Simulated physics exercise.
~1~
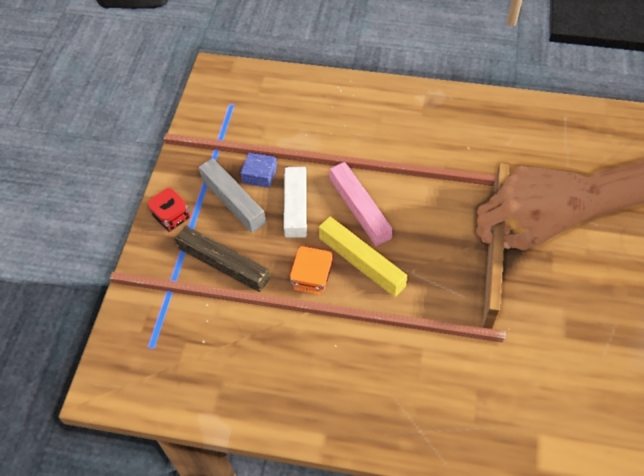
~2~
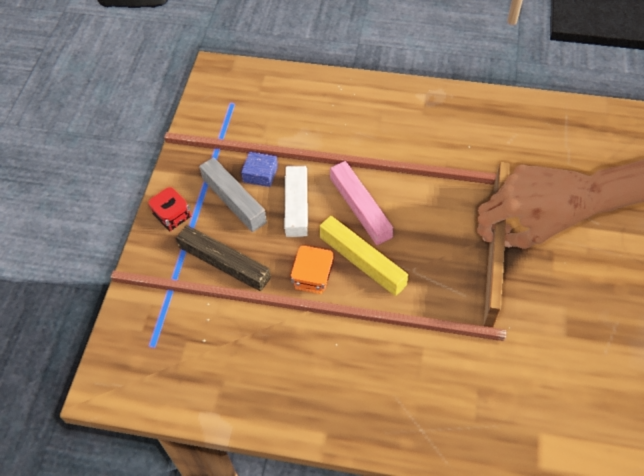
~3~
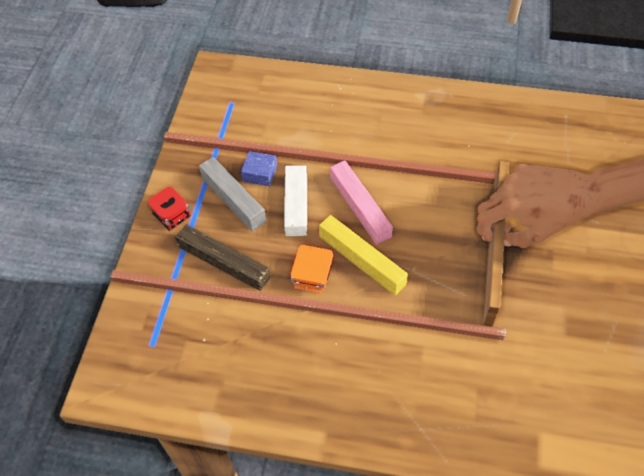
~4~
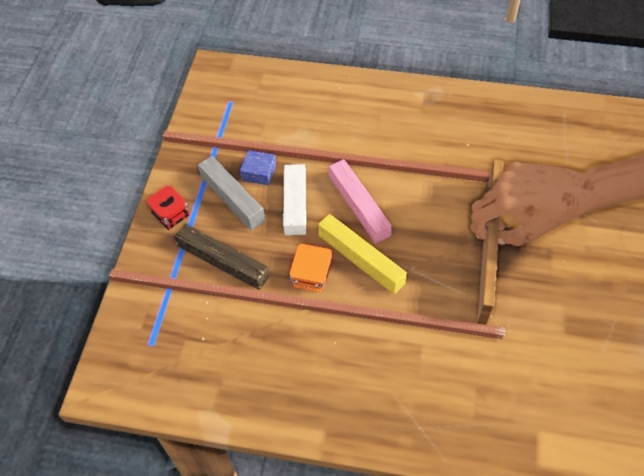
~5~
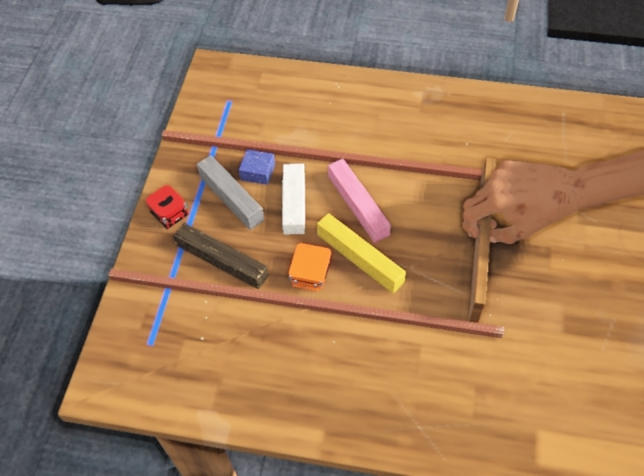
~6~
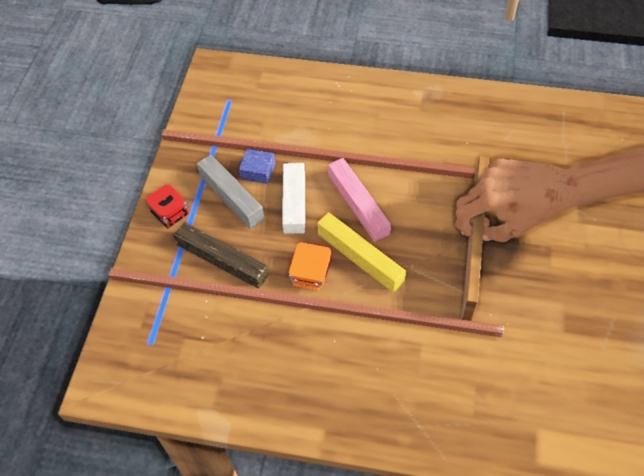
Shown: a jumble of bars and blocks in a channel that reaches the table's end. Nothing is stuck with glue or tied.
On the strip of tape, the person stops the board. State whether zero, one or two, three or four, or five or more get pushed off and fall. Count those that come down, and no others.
Result: Three or four pushed off and fallen.
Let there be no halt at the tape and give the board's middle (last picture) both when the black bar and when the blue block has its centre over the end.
The middle is at (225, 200) when it's the black bar, and at (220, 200) when it's the blue block.
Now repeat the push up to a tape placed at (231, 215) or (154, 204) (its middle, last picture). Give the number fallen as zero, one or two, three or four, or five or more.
1 or 2, then more than four.
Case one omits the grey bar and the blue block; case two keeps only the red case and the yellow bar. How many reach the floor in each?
The number is 2 for the first case and 2 for the second.
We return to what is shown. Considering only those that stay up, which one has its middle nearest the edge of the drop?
The white bar is it.
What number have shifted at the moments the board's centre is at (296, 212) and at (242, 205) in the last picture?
That gives 8 for the first and 8 for the second.
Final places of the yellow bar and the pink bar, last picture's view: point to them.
Positions - first (164, 212), then (194, 175).
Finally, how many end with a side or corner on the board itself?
Count recorded: 1.
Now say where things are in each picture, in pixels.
Red case (169, 210); grey bar (232, 195); black bar (222, 259); board (496, 244); tape (196, 214), in the first frame.
Grey bar (233, 194); orange case (313, 270), in the second frame.
Black bar (223, 257); blue block (259, 169), in the third frame.
Red case (169, 208); pink bar (359, 201), in the fourth frame.
Grey bar (230, 192); board (482, 238), in the fifth frame.
Red case (168, 207); grey bar (230, 191); black bar (221, 255); board (475, 236); tape (194, 210), in the sixth frame.
Soon after, none off yet; red case at rest near (168, 207); grey bar at rest near (230, 191); black bar at rest near (221, 255).
Then, none off yet; red case moved a little near (156, 197); grey bar moved a little near (184, 192); black bar moved a little near (171, 245).
At rest, the number that fall off is three or four; fallen, blue block, black bar, grey bar and red case.
